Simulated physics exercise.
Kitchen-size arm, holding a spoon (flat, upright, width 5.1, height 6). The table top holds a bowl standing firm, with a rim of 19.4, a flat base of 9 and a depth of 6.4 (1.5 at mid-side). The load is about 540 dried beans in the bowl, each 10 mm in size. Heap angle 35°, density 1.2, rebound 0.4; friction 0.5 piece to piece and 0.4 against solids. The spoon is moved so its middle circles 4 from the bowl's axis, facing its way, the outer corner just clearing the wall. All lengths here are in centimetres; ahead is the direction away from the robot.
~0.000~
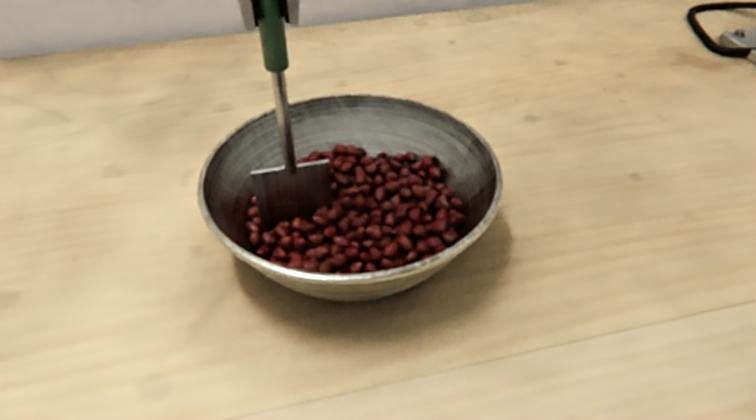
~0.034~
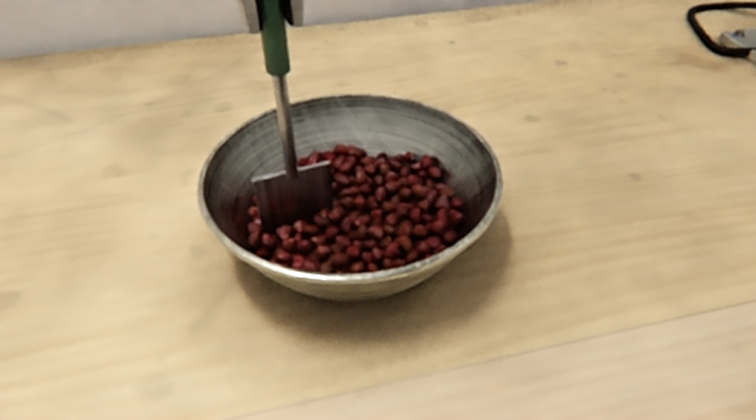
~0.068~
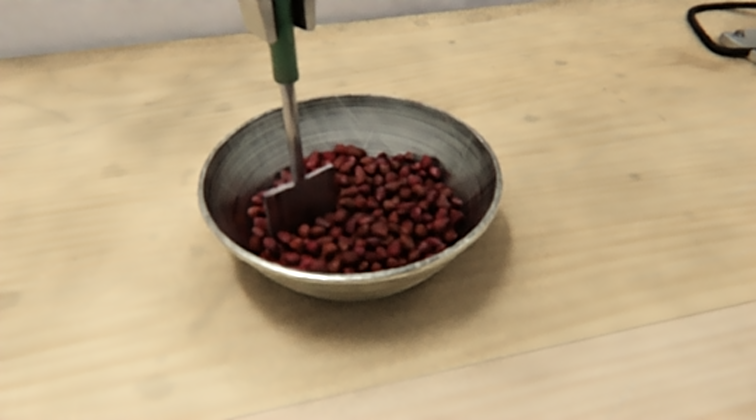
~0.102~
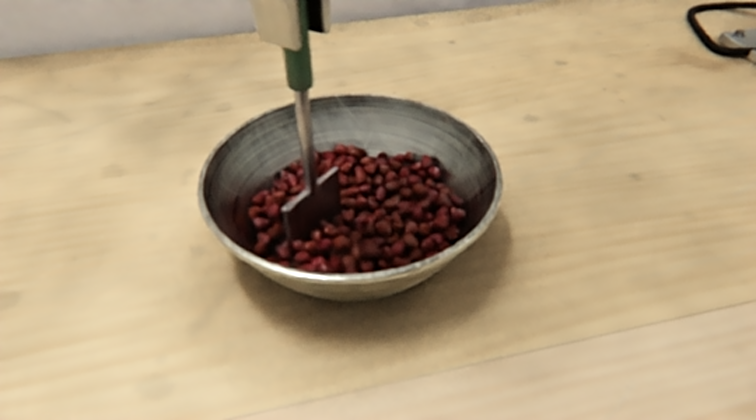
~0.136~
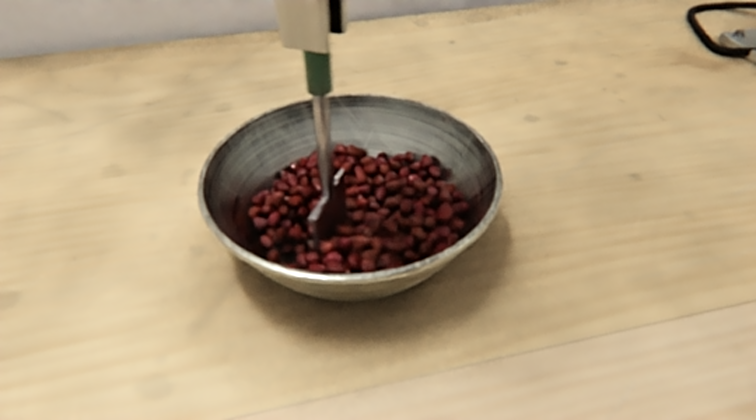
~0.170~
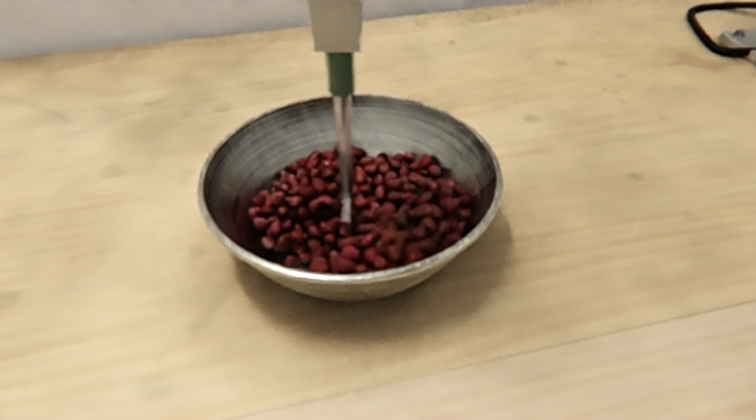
A green-handled spoon turns as it moves rightward through dark red beans in a bowl.
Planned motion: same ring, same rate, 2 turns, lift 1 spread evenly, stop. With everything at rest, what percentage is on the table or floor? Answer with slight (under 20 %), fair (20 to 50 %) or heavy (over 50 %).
Slight.
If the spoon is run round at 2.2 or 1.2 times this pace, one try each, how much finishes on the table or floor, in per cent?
About 45 and 10 per cent.
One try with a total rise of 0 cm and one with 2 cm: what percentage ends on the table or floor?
15 and 0 %.
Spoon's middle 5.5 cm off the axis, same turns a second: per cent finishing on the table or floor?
Close to 5 in a hundred then.
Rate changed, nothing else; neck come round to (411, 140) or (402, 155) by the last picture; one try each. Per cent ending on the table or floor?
Some 40 and 30 %.
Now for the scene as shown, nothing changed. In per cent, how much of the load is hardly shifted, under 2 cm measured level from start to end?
Near 5 per cent of the pieces.
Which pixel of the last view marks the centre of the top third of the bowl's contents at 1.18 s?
Centre, approx.: (374, 150).
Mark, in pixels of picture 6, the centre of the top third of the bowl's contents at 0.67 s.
I'd point to somewhere close to (263, 193).
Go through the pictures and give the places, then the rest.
The spoon neck at (288, 147), 0° round; upper third of the load around (355, 206), from x 255 to 455, top at y 150; 544 in the bowl, in the first frame.
The spoon neck at (289, 151), 7° round; upper third of the load around (353, 209), from x 255 to 455, top at y 150, in the second frame.
The spoon neck at (297, 160), 24° round; upper third of the load around (351, 218), from x 255 to 455, top at y 150, in the third frame.
The spoon neck at (310, 168), 41° round; upper third of the load around (355, 224), from x 255 to 460, top at y 150, in the fourth frame.
The spoon neck at (327, 173), 58° round; upper third of the load around (368, 226), from x 255 to 460, top at y 150, in the fifth frame.
The spoon neck at (346, 174), 76° round; upper third of the load around (387, 222), from x 255 to 465, top at y 150; 544 in the bowl, in the sixth frame.
After 0.67 s, 329° round, highest piece 8 above the table; 517 in the bowl, 24 on the table or floor, 3 in flight or on the tool.
After 1.18 s, 223° round, highest piece 8 above the table; 502 in the bowl, 40 on the table or floor, 2 in flight or on the tool.
After 1.63 s, 0° round, highest piece 6 above the table; 502 in the bowl, 42 on the table or floor.
After 2.33 s, 0° round, highest piece 6 above the table; 502 in the bowl, 42 on the table or floor.
In the end, 502 in the bowl, 42 on the table or floor. That is 8 % on the table or floor.
